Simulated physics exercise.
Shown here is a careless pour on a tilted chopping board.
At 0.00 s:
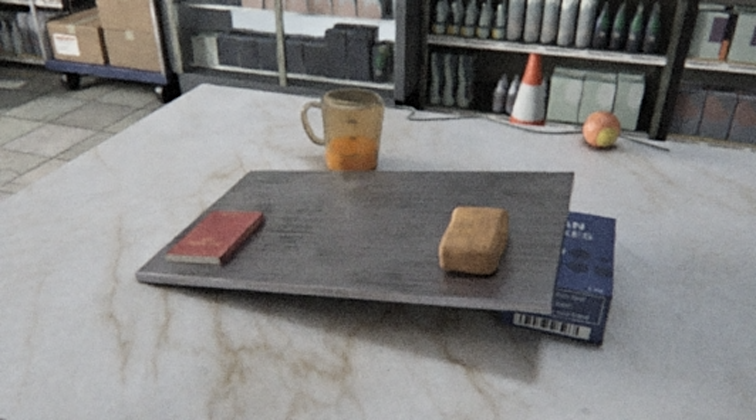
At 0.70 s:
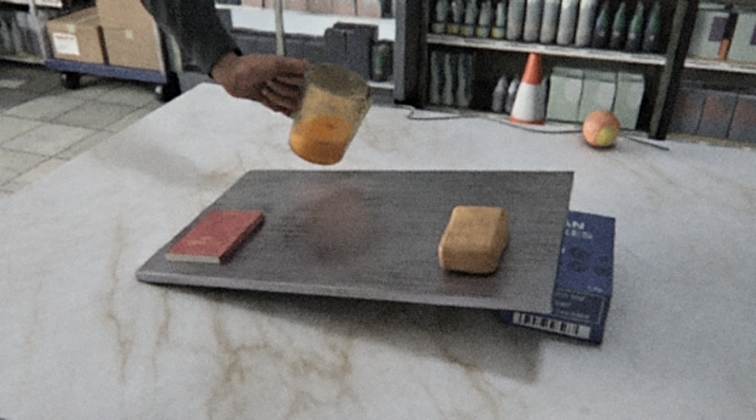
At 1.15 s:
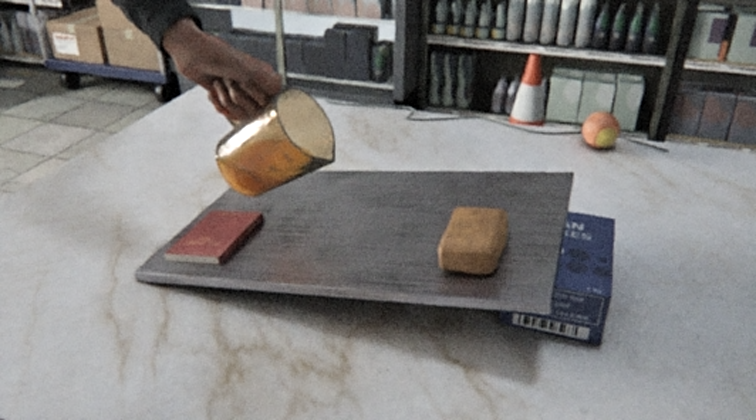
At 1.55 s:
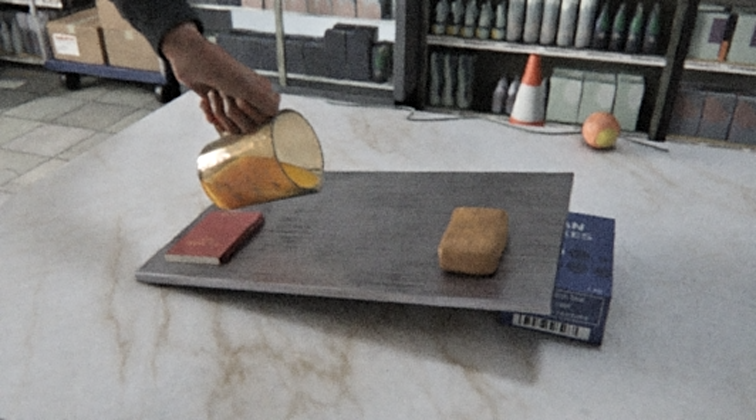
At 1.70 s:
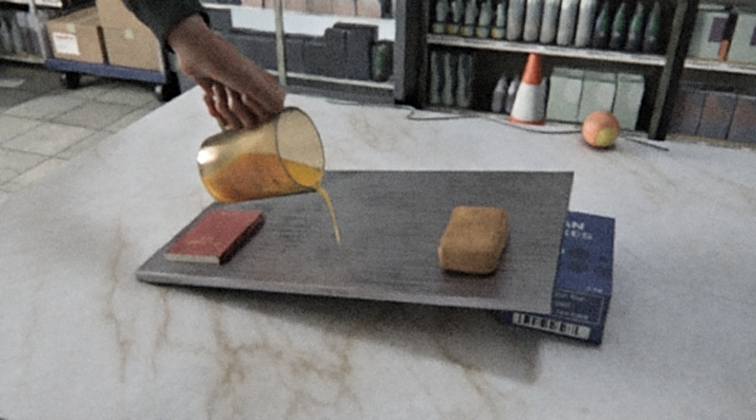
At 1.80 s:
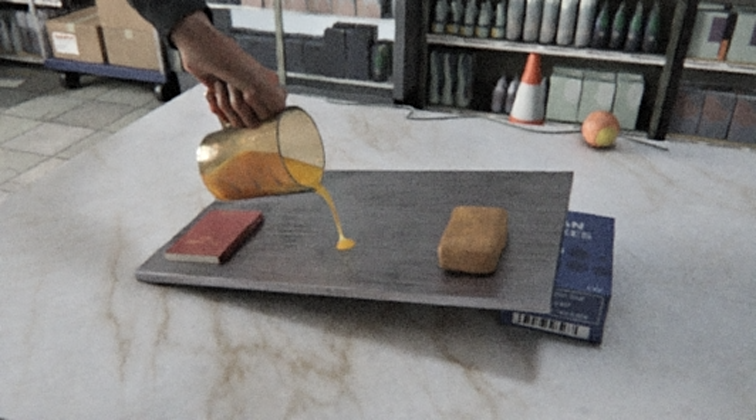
A hand lifting a glass jug, tilting it and pouring orange liquid onto a sloping grey board between a red notebook and bread roll.
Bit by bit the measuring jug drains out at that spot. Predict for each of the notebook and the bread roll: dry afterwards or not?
Notebook: Not dry; bread roll: Dry.
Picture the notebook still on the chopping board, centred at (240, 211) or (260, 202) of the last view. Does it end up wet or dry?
It gets caught at the first place and gets caught at the second.
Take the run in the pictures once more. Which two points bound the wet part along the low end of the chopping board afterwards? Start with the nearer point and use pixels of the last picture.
Wet edge: Approx. (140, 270) to (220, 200).
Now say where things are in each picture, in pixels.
In the first picture, the chopping board slopes down to the left; measuring jug (351, 131) about a quarter full; notebook (217, 236); bread roll (475, 239).
In the second picture, measuring jug about a quarter full, surface at (322, 129); notebook (217, 235).
In the third picture, measuring jug (275, 144) tipped 50° with all of its load; bread roll (474, 239).
In the fourth picture, the chopping board slopes down to the left; measuring jug (261, 162) tipped 65° with all of its load; notebook (217, 236).
In the fifth picture, the first of it lands; measuring jug (263, 158) tipped 65° with all of its load; bread roll (474, 239).
In the sixth picture, the first of it lands; measuring jug (263, 157) tipped 70° with all of its load; notebook (216, 235); bread roll (474, 238).
After 2.6 s, it runs down to the left; the notebook is dry; the bread roll is dry.
After 4.7 s, it runs down to the left and off the end; the notebook is wet; the bread roll is dry.
After 8.8 s, it runs down to the left and off the end; the notebook is wet; the bread roll is dry.
